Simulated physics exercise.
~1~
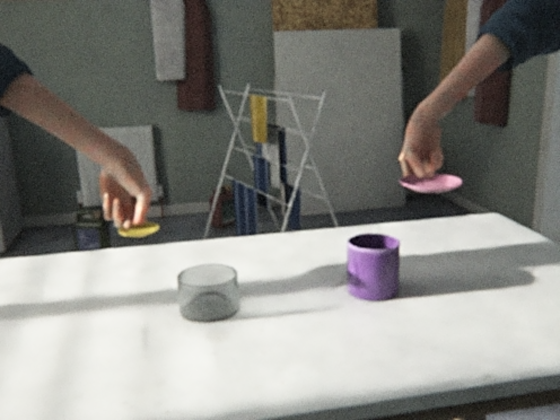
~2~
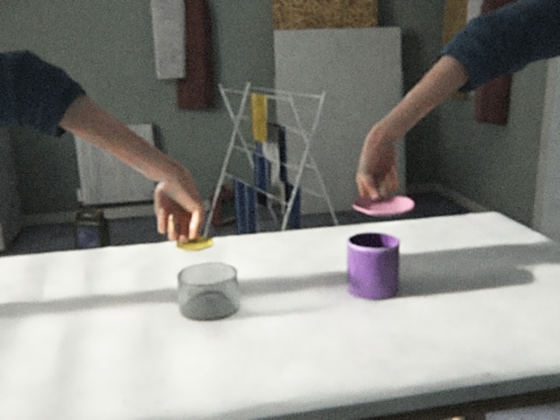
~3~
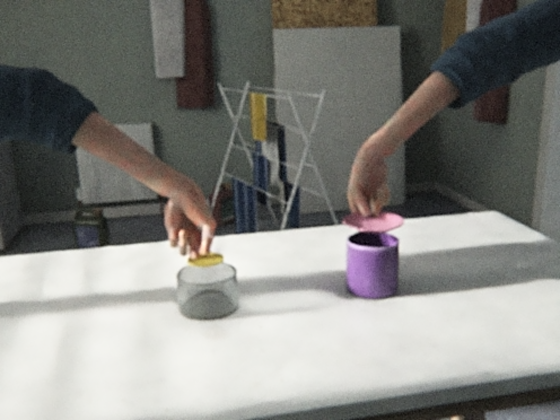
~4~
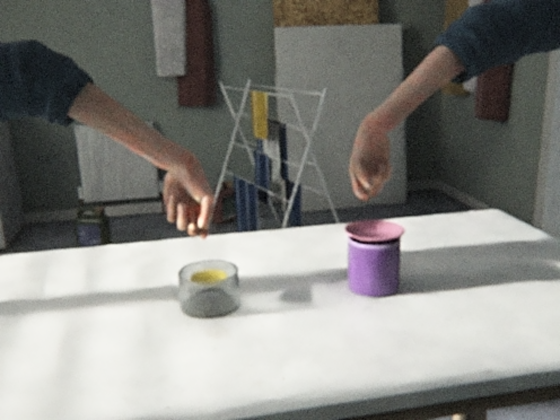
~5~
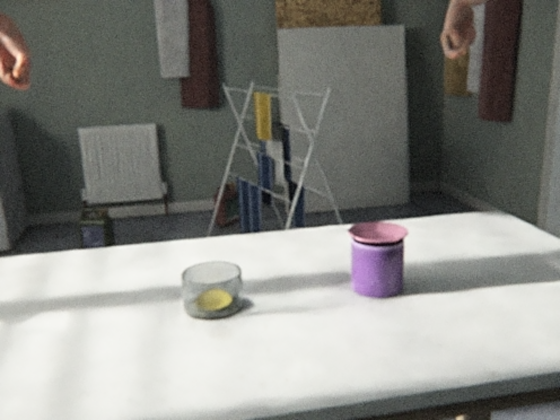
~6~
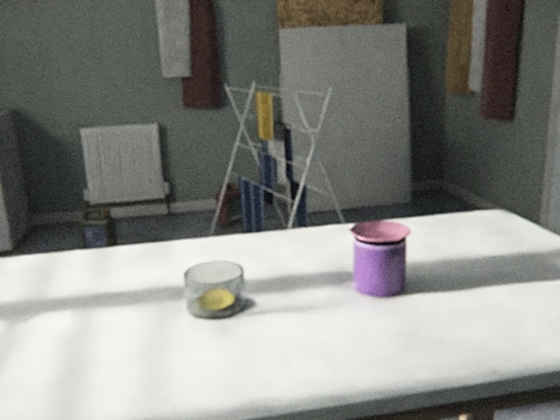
Yellow disc dropping inside a clear glass bowl while a pink disc settles on a purple mug's rim, both hands withdrawing.
